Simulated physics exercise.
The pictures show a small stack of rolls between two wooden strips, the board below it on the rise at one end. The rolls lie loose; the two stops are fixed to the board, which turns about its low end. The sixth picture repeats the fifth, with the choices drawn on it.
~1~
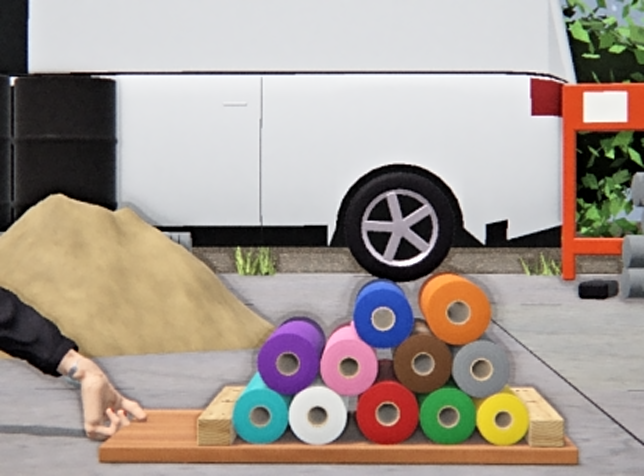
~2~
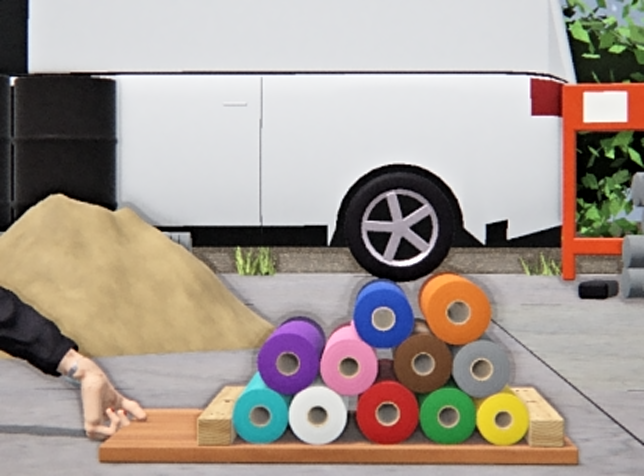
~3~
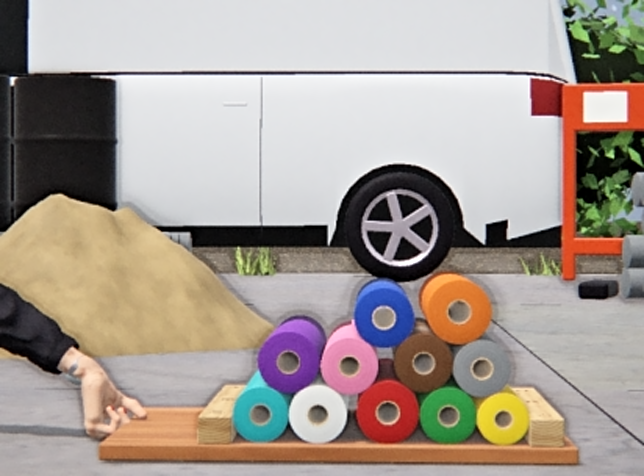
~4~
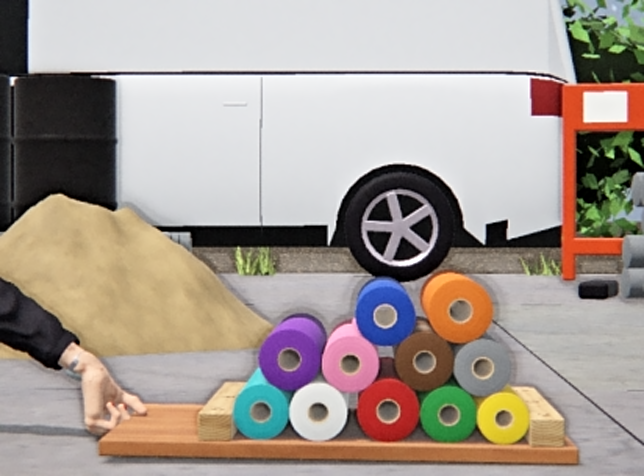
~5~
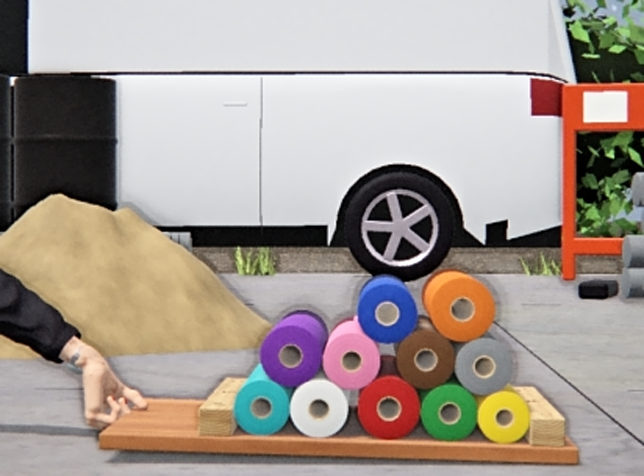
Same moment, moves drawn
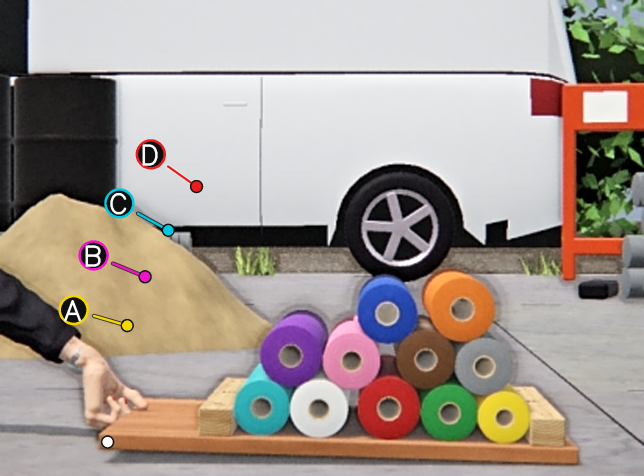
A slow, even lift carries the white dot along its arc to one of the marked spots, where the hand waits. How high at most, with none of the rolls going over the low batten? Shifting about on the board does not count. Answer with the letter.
No higher than A.
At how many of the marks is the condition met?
The number is one.
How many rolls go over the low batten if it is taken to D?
It comes to six.
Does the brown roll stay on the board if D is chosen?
No.
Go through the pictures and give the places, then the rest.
In the first frame, grey roll (482, 369); brown roll (423, 364); purple roll (288, 364).
In the second frame, orange roll (458, 312); purple roll (288, 363).
In the third frame, board (341, 421); turquoise roll (261, 415); red roll (388, 413).
In the fourth frame, board (341, 419); turquoise roll (261, 412); white roll (318, 412).
In the fifth frame, board (341, 416); turquoise roll (261, 408); white roll (319, 409).
On the marked copy, A at (127, 326); B at (145, 277); C at (168, 230); D at (196, 187); the white dot at (107, 442).
Taking A. A third of the way, board at 12°.
Two thirds of the way, board at 16°.
When it is over, board at 16°, none over the low batten.
As for the rest, B four over the low batten (grey, brown, blue, orange); C five over the low batten; D six over the low batten.
